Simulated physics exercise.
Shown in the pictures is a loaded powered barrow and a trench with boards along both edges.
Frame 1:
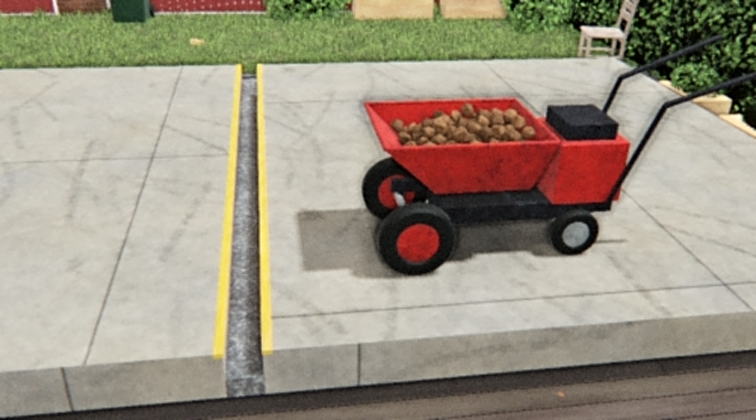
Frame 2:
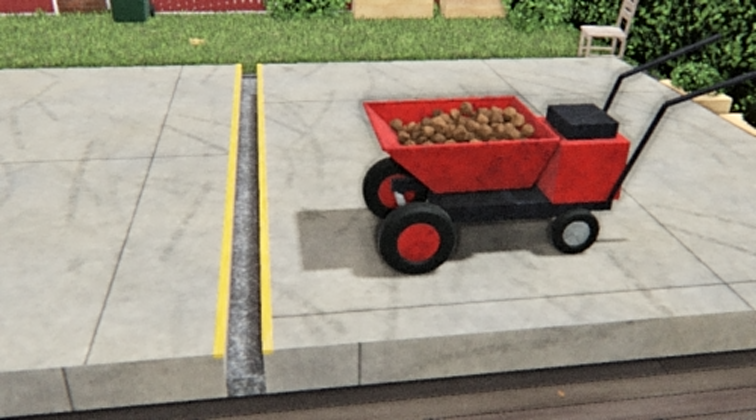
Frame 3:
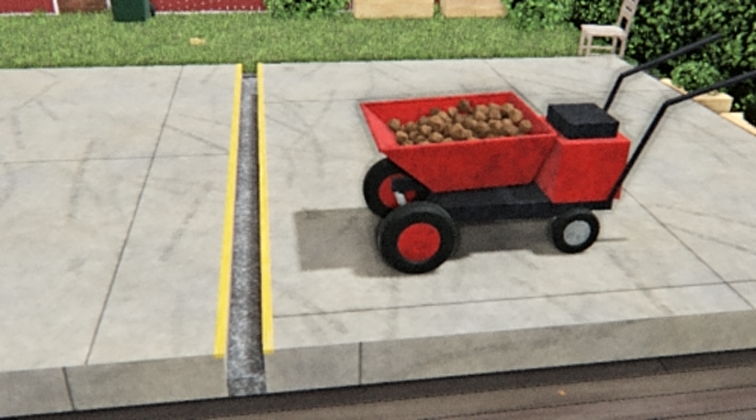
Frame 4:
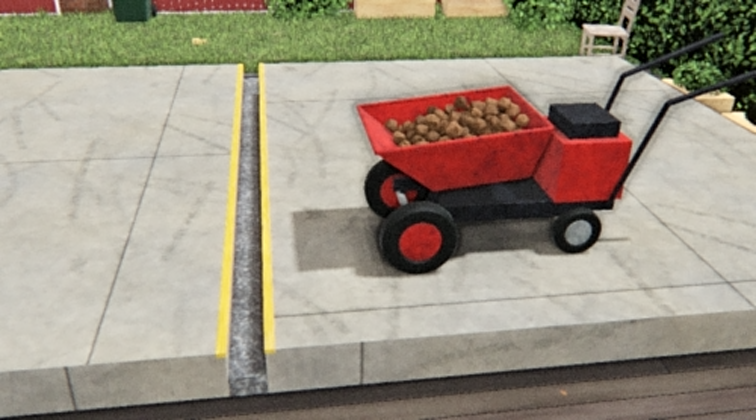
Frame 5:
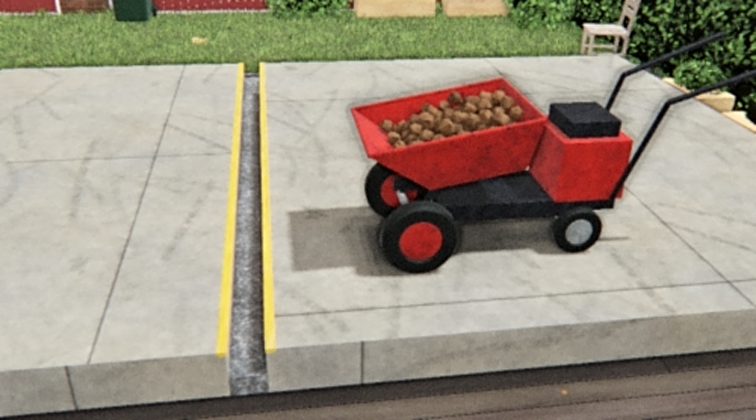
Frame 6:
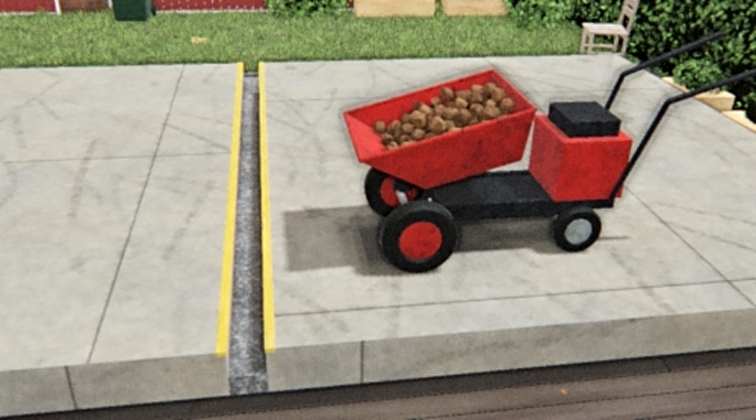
The clip opens on a red powered barrow, its skip level and heaped with brown clods, standing on concrete to the right of a narrow, yellow-edged trench. The skip then tilts gradually toward the left, its rear rising clear of the body, while the wheels stay put and the clods remain inside.
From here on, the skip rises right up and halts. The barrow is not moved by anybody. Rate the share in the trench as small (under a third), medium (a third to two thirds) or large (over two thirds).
Medium.
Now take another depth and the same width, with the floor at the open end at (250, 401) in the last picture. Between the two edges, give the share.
The share would be around 50 in a hundred.
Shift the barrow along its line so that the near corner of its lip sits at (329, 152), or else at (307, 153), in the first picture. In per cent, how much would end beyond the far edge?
60 and 90 in a hundred, in that order.
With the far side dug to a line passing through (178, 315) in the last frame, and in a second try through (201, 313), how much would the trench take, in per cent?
First case 70 %, second case 60 %.
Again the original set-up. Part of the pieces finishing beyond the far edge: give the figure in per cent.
25 per cent.
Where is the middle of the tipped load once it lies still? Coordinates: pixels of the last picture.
The centre settles at about (251, 248).
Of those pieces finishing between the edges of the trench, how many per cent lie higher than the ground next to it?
Estimate: Close to 20 in a hundred.
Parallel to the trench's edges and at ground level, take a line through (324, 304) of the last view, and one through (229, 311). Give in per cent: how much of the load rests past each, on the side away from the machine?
Result, first then second: 100 %, 20 %.
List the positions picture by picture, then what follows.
The first frame shows lip of the skip near (385, 150), level; top of the load near (468, 127), clay clods; first edge of the trench near (266, 310); far edge near (221, 313), the trench under half as wide as the skip, and about as deep as wide.
The second frame shows lip of the skip near (384, 149), level; top of the load near (468, 126).
The third frame shows lip of the skip near (381, 150), tipped barely; top of the load near (474, 127).
The fourth frame shows lip of the skip near (377, 153), tipped a little; top of the load near (476, 113).
The fifth frame shows lip of the skip near (370, 156), tipped a little; top of the load near (484, 116).
The sixth frame shows lip of the skip near (361, 161), tipped clearly; top of the load near (476, 114); first edge of the trench near (269, 308); far edge near (224, 311).
Shortly afterwards, skip tipped steeply; the whole lot in the skip.
Next, skip tipped right over; near two thirds in the skip; near a quarter short of the trench; a little in or heaped over the trench; a little falling.
Some moments later, skip tipped right over; only a few in the skip; near a third short of the trench; near a third in or heaped over the trench; near a quarter beyond it.
In the end, skip tipped right over; only a few in the skip; near a third short of the trench; near a third in or heaped over the trench; near a quarter beyond it.
